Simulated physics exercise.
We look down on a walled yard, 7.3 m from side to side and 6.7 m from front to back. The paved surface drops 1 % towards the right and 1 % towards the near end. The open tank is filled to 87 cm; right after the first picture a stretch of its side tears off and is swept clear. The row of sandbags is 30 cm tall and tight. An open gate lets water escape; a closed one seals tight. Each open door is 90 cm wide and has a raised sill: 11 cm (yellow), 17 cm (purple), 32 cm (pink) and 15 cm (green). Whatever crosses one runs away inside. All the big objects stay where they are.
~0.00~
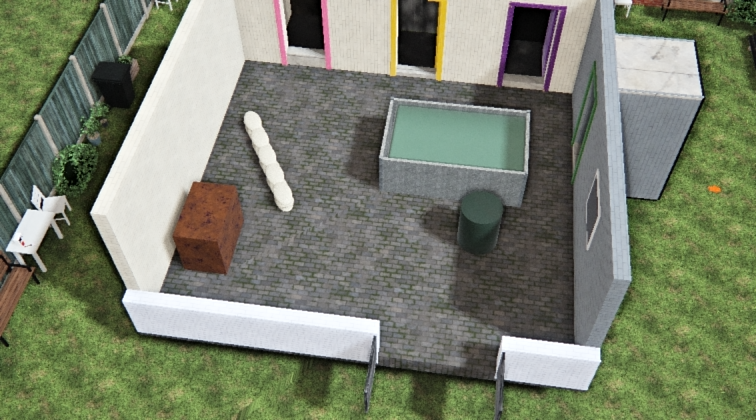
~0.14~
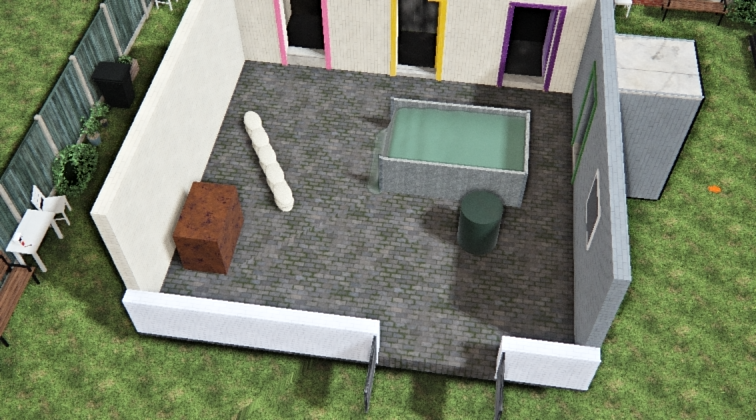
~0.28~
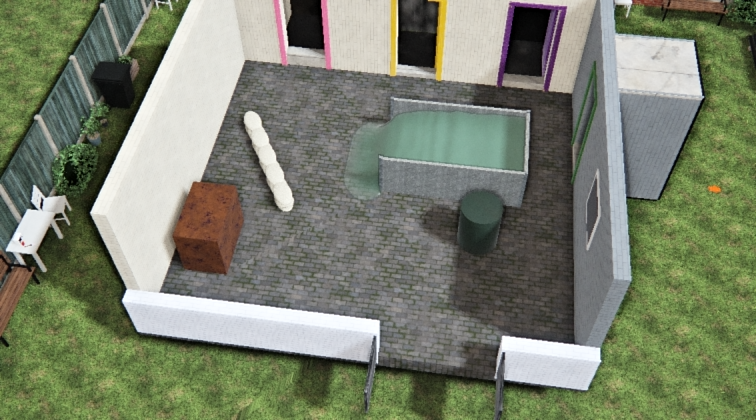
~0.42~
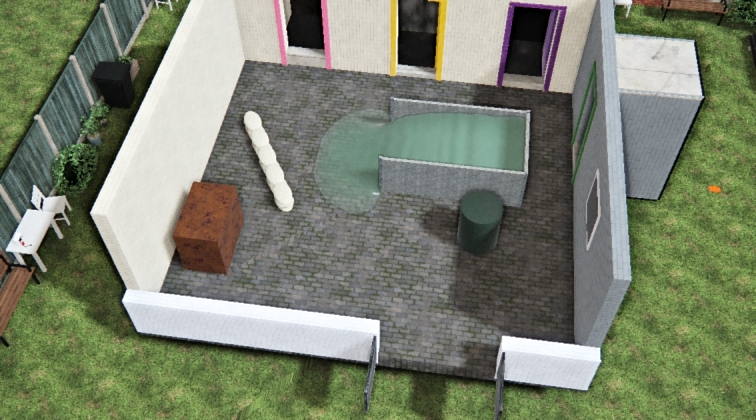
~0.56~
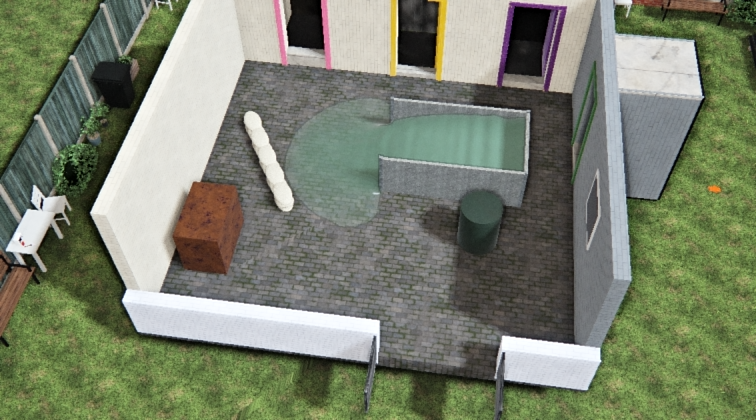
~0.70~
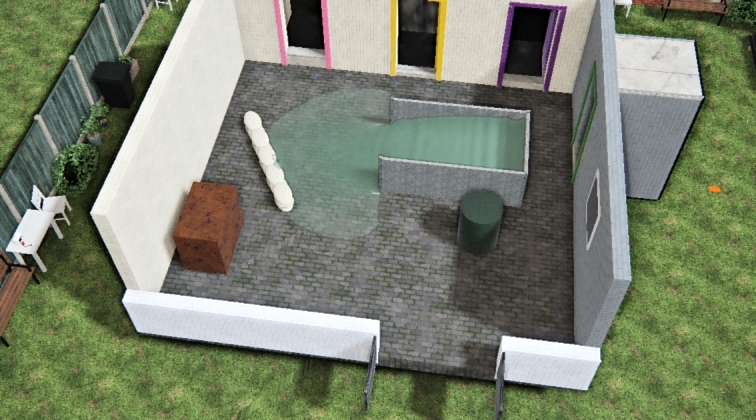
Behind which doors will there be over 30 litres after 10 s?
The water let in: At the yellow door it stays under the limit; at the purple door it stays under the limit; at the pink door it does not reach the limit; at the green door it stays under the limit.
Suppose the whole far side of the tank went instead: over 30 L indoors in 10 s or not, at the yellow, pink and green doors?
Then: Yellow past it, pink under, green below.
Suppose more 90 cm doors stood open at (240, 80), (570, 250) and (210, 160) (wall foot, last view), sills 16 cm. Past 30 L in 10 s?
In turn: Over, under, below.
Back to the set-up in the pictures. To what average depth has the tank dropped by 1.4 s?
Roughly 49 cm on average.
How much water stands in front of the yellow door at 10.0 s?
Some 4.5 cm.
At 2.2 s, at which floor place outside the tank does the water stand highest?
Around (252, 65).
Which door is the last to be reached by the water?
The green one.
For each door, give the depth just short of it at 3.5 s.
Depths in cm: Yellow 6, purple 0, pink 31, green 0.
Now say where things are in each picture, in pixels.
In the first picture, the open tank at (456, 137) is whole and still, 87 cm deep.
In the second picture, the front is at (379, 193), 0.9 m from the gap at (388, 151); 0.3 m2 of floor is under water; 87 cm left at the back of the open tank.
In the third picture, water pours out at (388, 152) and has run 1.1 m, to (360, 196); typically 12 cm deep outside, 87 cm at the open tank's back.
In the fourth picture, the front is at (336, 203), 1.5 m from the gap at (388, 153); 3.0 m2 of floor is under water; 87 cm left at the back of the open tank.
In the fifth picture, the front is at (289, 173), 2.0 m from the gap at (388, 154); 5.1 m2 of floor is under water; 85 cm left at the back of the open tank.
In the sixth picture, the front is at (268, 133), 2.6 m from the gap at (388, 153); 7.0 m2 of floor is under water; 77 cm left at the back of the open tank.
After 1.4 s water covers 30 % of the floor and is deepest (45 cm) near (278, 168); yellow door not reached, purple door not reached, pink door 8 cm at the sill, 0 L in, green door not reached.
After 2.2 s water covers 40 % of the floor and is deepest (54 cm) near (252, 65); yellow door 1 cm at the sill, 0 L in, purple door not reached, pink door 21 cm at the sill, 0 L in, green door not reached.
After 3.5 s water covers 50 % of the floor and is deepest (34 cm) near (272, 79); yellow door 6 cm at the sill, 0 L in, purple door not reached, pink door 31 cm at the sill, 6 L in, green door not reached.
After 6.0 s water covers 80 % of the floor and is deepest (24 cm) near (566, 127); yellow door 8 cm at the sill, 0 L in, purple door 4 cm at the sill, 0 L in, pink door 13 cm at the sill, 8 L in, green door 12 cm at the sill, 1 L in.
After 10.0 s water covers 95 % of the floor and is deepest (20 cm) near (567, 368); yellow door 5 cm at the sill, 0 L in, purple door 11 cm at the sill, 0 L in, pink door 3 cm at the sill, 8 L in, green door 11 cm at the sill, 3 L in.
